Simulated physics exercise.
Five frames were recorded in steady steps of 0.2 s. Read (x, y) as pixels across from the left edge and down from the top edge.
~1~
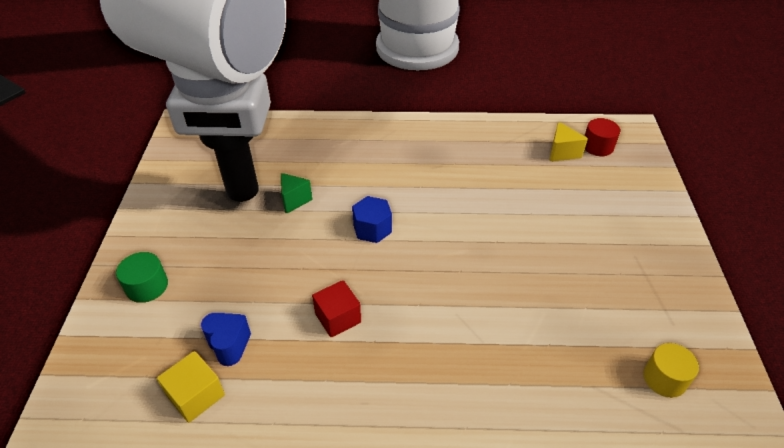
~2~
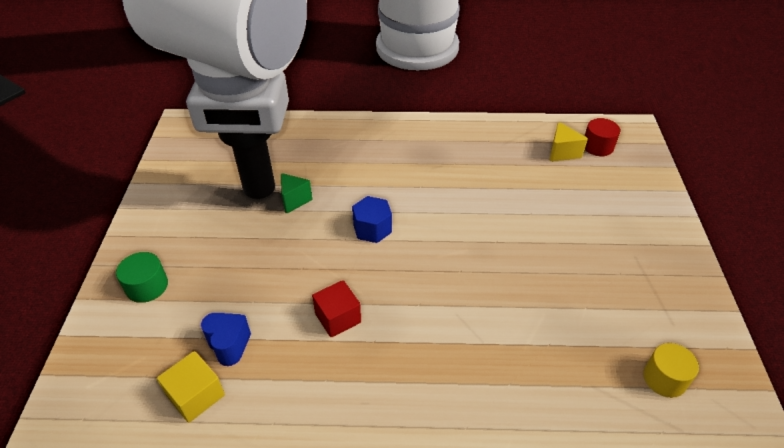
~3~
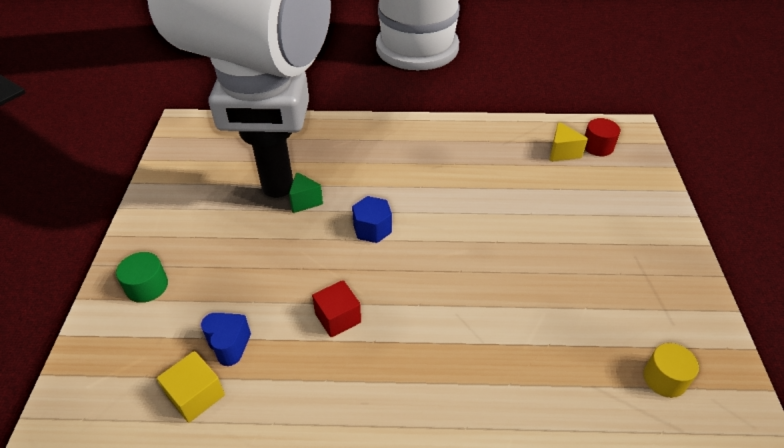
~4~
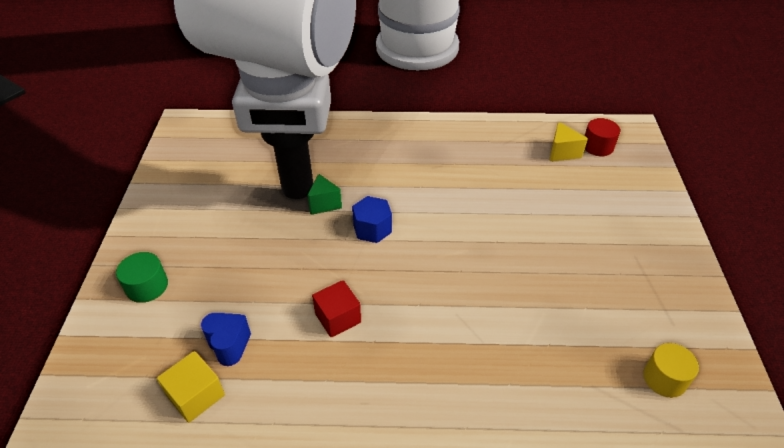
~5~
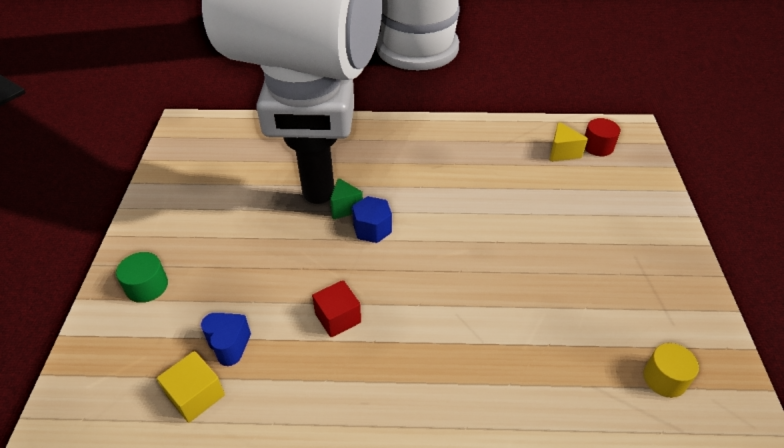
On a wooden board, a robot arm's black bar moves right and pushes the green triangle up to the blue hexagonal block.
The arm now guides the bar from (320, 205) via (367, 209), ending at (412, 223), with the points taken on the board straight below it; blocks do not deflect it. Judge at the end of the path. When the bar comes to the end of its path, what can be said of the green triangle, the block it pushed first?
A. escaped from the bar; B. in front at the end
B: In front at the end.
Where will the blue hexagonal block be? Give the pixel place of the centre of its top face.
My best guess is (398, 228).
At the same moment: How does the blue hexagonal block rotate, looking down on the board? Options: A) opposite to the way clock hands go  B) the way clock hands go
The one that fits is B, the way clock hands go.
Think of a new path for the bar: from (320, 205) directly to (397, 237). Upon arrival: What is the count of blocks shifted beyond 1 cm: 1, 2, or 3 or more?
There will be two blocks that move more than 1 cm.
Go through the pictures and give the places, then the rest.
In the first picture, tip of the bar (243, 192), middles of tops, green triangle (291, 182), blue hexagonal block (372, 209).
In the second picture, bar (260, 190), nothing pushed.
In the third picture, bar (278, 188), green triangle (302, 183).
In the fourth picture, bar (298, 190), green triangle (322, 186).
In the fifth picture, bar (319, 194), green triangle (344, 190), blue hexagonal block (372, 209).
The first path, step by step. One third of the way, bar (352, 195); green triangle (377, 191); blue hexagonal block (378, 212), turned 30° clockwise.
Two thirds of the way, bar (382, 203); green triangle (409, 201), turned 25° clockwise; blue hexagonal block (389, 221), turned 70° clockwise.
At the end, bar (412, 212); green triangle (440, 206); blue hexagonal block (398, 228), turned 115° clockwise.
